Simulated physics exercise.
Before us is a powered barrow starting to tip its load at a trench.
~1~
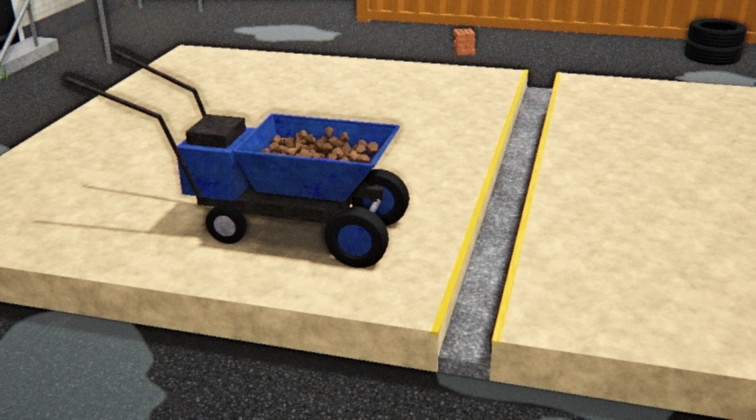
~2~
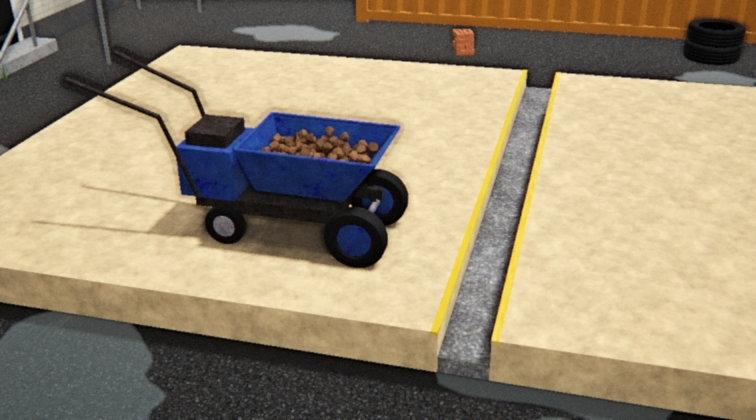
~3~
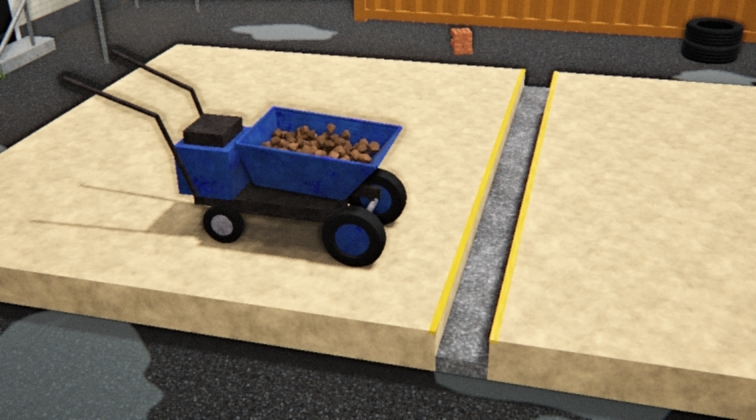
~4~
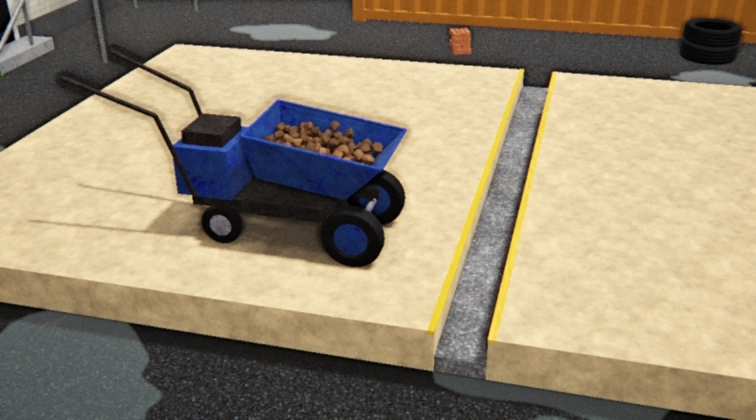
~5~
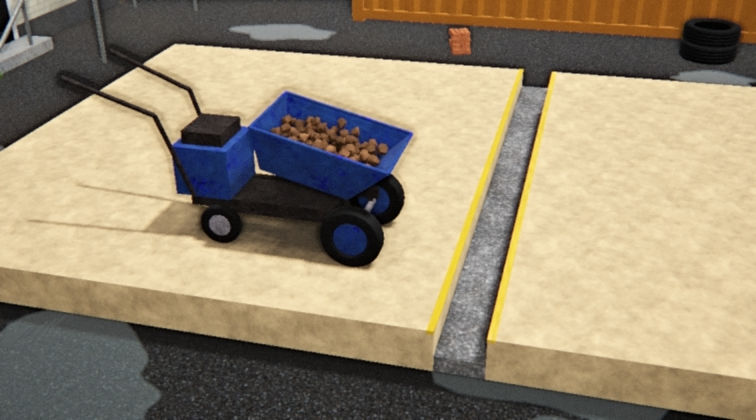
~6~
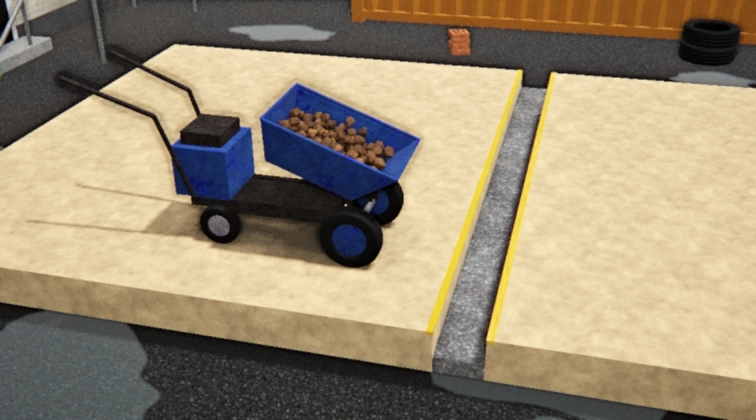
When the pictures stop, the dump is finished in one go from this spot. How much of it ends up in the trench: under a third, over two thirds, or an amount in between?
Watching it, what goes in is in excess of two thirds of the load.
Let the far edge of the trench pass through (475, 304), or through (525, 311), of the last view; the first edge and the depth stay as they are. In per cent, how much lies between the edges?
Roughly 60 per cent, then roughly 100 per cent.
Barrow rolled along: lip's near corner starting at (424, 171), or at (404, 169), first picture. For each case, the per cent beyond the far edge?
Position 1: Near 70 %; position 2: Near 40 %.
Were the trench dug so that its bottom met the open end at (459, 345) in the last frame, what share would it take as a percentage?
Near 60 %.
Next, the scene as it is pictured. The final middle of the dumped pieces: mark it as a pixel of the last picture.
Resting centre, last frame: Roughly (480, 267).
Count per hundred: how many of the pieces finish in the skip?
0 per cent, roughly.
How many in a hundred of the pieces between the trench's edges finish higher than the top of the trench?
My figure is near 20 per cent.
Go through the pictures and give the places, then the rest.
Lip of the skip at (373, 166), level; top of the load at (312, 155), clay clods; first edge of the trench at (446, 299); far edge at (504, 307), the trench over half as wide as the skip, and about half as deep as wide, in the first frame.
Lip of the skip at (374, 167), tipped barely; top of the load at (312, 155), in the second frame.
Lip of the skip at (376, 167), tipped barely; top of the load at (306, 146), in the third frame.
Lip of the skip at (381, 170), tipped a little; top of the load at (309, 142), in the fourth frame.
Lip of the skip at (388, 174), tipped a little; top of the load at (304, 137), in the fifth frame.
Lip of the skip at (396, 181), tipped clearly; top of the load at (303, 129); first edge of the trench at (440, 299); far edge at (498, 307), in the sixth frame.
Soon, skip tipped steeply; all in the skip.
A while on, skip tipped right over; most in the skip; a stray few short of the trench; a small part in or heaped over the trench; a small part falling.
Towards the end, skip tipped right over; a small part in the skip; a small part short of the trench; most in or heaped over the trench; a stray few beyond it.
Finally, skip tipped right over; a small part short of the trench; nearly all in or heaped over the trench; a stray few beyond it.
